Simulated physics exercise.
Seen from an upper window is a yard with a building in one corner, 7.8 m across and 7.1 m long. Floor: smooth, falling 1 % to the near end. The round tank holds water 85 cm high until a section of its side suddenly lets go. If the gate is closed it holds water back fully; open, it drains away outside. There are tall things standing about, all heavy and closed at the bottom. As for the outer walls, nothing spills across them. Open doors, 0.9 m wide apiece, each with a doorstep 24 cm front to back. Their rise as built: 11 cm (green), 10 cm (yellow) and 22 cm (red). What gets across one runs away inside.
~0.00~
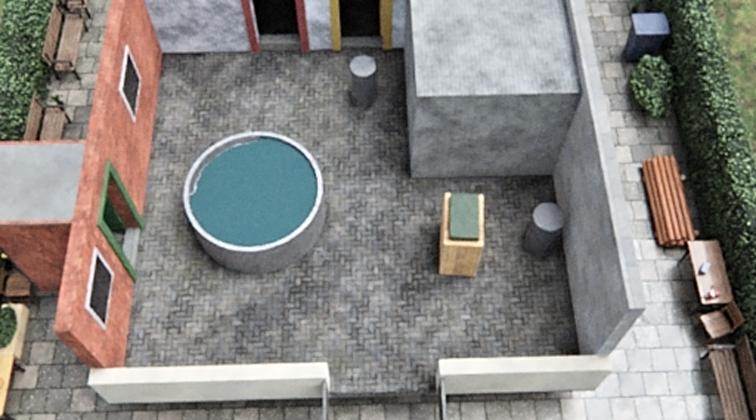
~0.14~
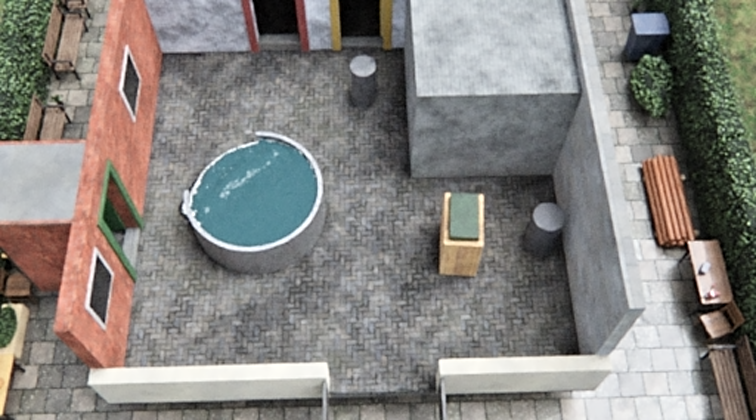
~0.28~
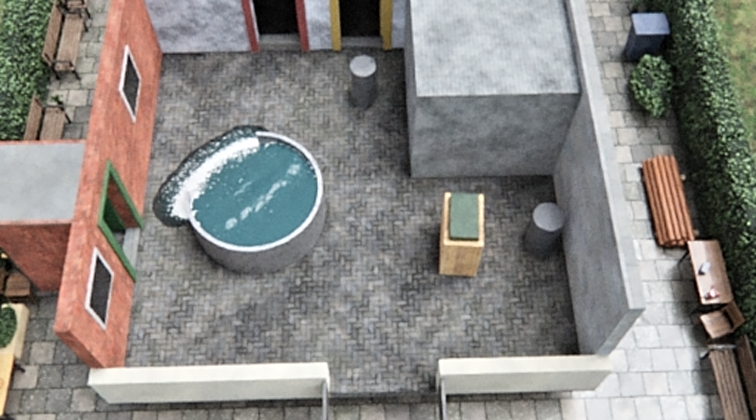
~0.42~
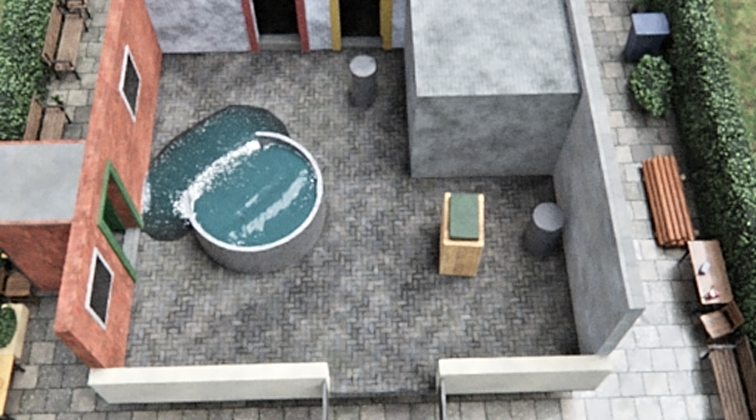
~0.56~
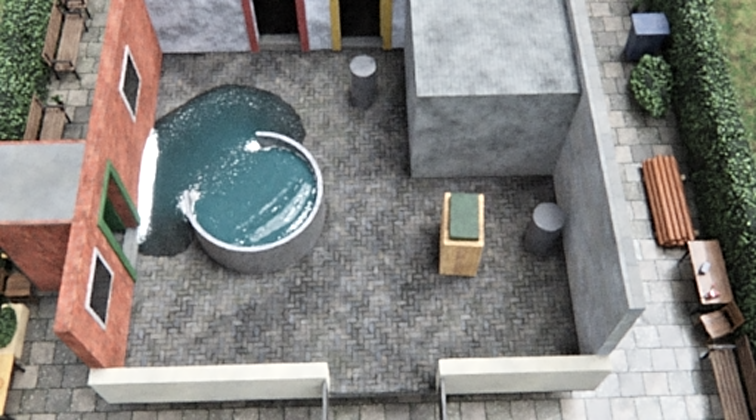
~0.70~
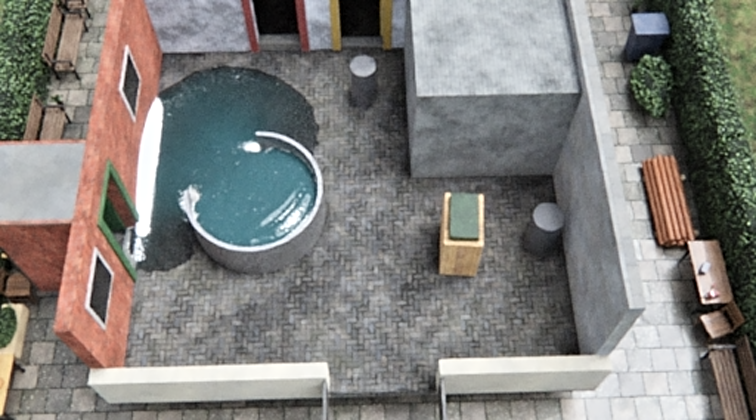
At the start, still water fills a round tank in a paved, walled yard. The tank's rim opens on the far left side and water pours out, foaming, then fans across the paving toward the red wall, where it froths along the base, spreads farther back and reaches the green door.
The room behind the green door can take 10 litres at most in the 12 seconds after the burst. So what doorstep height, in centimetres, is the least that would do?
I would say 7 cm at the least.
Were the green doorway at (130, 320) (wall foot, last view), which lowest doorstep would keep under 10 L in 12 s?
7.5 cm.
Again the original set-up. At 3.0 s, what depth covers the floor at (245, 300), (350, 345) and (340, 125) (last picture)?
Respectively 1 cm, 0 cm and 6 cm.
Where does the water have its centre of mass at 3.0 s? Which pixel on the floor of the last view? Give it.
Approximately (236, 146).
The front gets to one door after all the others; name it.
The yellow door.
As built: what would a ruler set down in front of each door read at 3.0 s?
Green door: 7 cm; yellow door: 12 cm; red door: 19 cm.
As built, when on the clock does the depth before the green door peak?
I'd guess close to 0.8 seconds.
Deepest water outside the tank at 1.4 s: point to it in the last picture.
Around (163, 55).
After 1.4 s water covers 25 % of the floor, deepest (73 cm) near (163, 55); 9 cm at the green door, 1 litre in over its 11 cm doorstep.
After 3.0 s water covers 45 % of the floor, deepest (41 cm) near (353, 93); 7 cm at the green door, 2 litres in over its 11 cm doorstep.
After 12.0 s water covers 100 % of the floor, deepest (11 cm) near (122, 384); 7 cm at the green door, 2 litres in over its 11 cm doorstep.
At the green door as built, the water arrived by 0.7 s and peaked near 11 cm at 0.8 s.
Run again over the same 12 s with other heights there, 13 litres in over 6.5 cm, 5 litres over 8.5 cm. The limit of 10 litres is kept from about 7 cm up.
